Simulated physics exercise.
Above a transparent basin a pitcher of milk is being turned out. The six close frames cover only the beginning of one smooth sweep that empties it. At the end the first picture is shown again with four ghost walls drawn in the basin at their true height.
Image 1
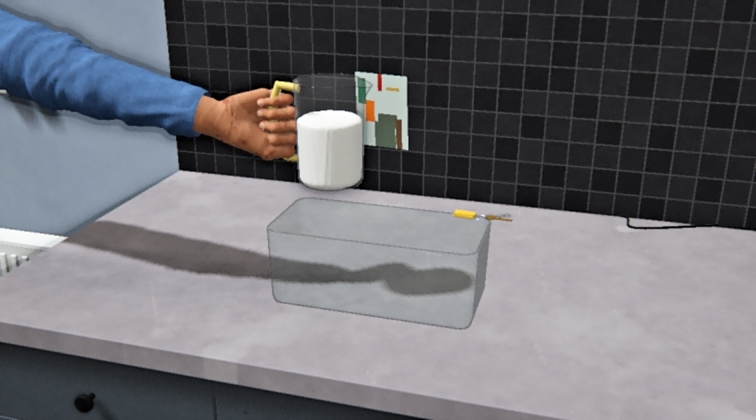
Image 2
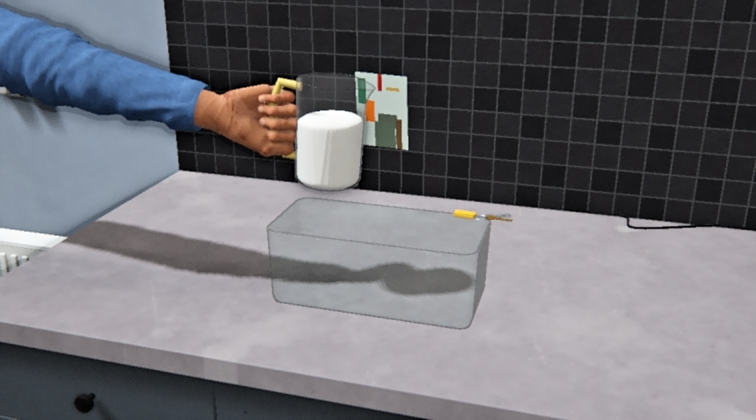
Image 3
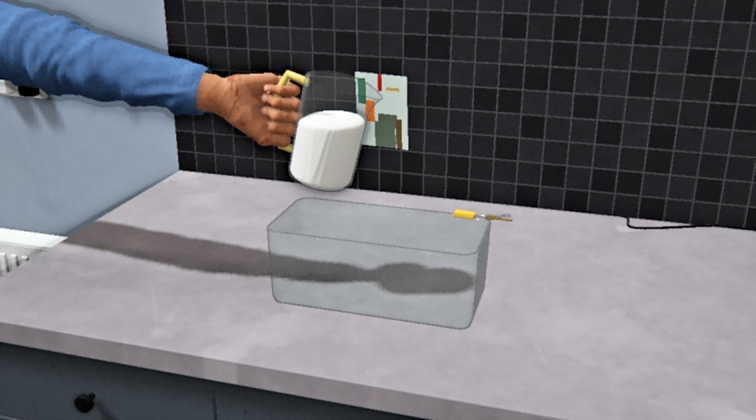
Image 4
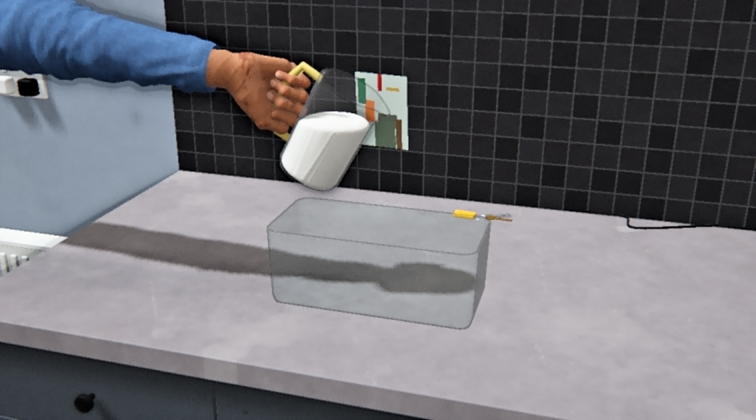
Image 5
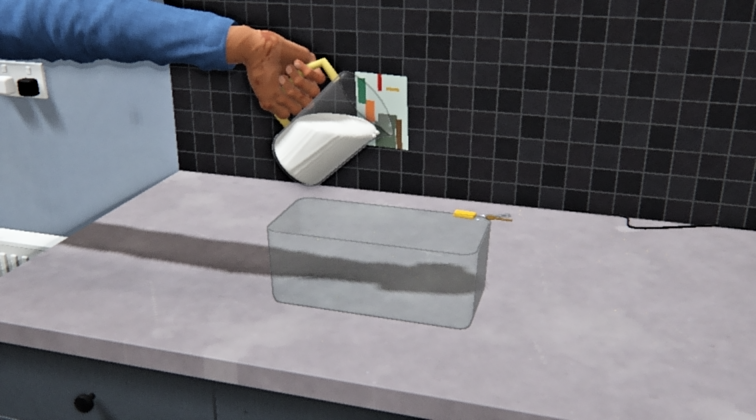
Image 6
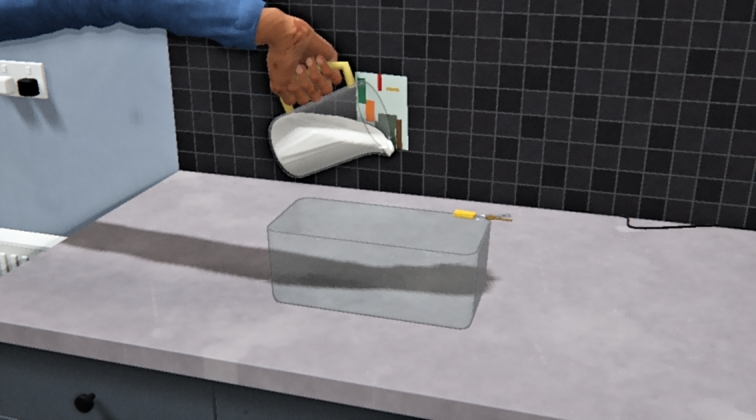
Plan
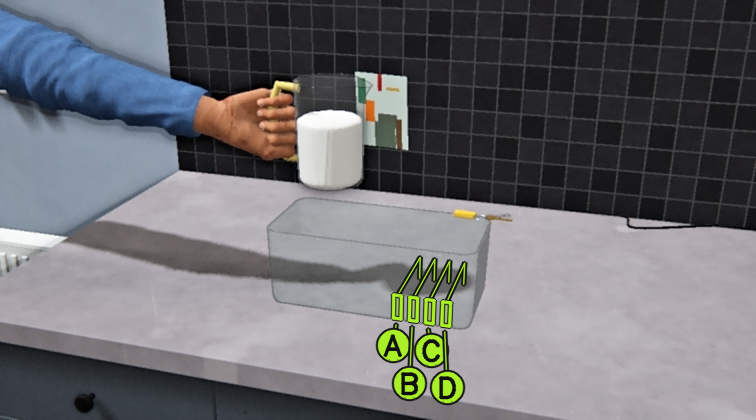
An arm in a blue sleeve reaches in from the left, seen from slightly above, over a pale grey counter backed by black tiles. Its hand grips the yellow handle of a clear pitcher of white milk above a transparent basin, near a small yellow-handled utensil and a colourful card. The hand gradually tips the pitcher rightward, milk sliding toward its lip, while the camera stays still.
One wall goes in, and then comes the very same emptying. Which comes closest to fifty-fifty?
It is B.
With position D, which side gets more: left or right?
More ends on the left.
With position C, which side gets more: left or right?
The left side.
On the marked copy, A at (396, 324); B at (412, 326); C at (428, 329); D at (444, 331).
For position A, about 14 % ends left of the wall and 84 % right of it.
For position B, about 44 % ends left of the wall and 53 % right of it; 3 % is lost outside.
For position C, about 80 % ends left of the wall and 16 % right of it; 4 % is lost outside.
For position D, about 92 % ends left of the wall and 5 % right of it; 3 % is lost outside.
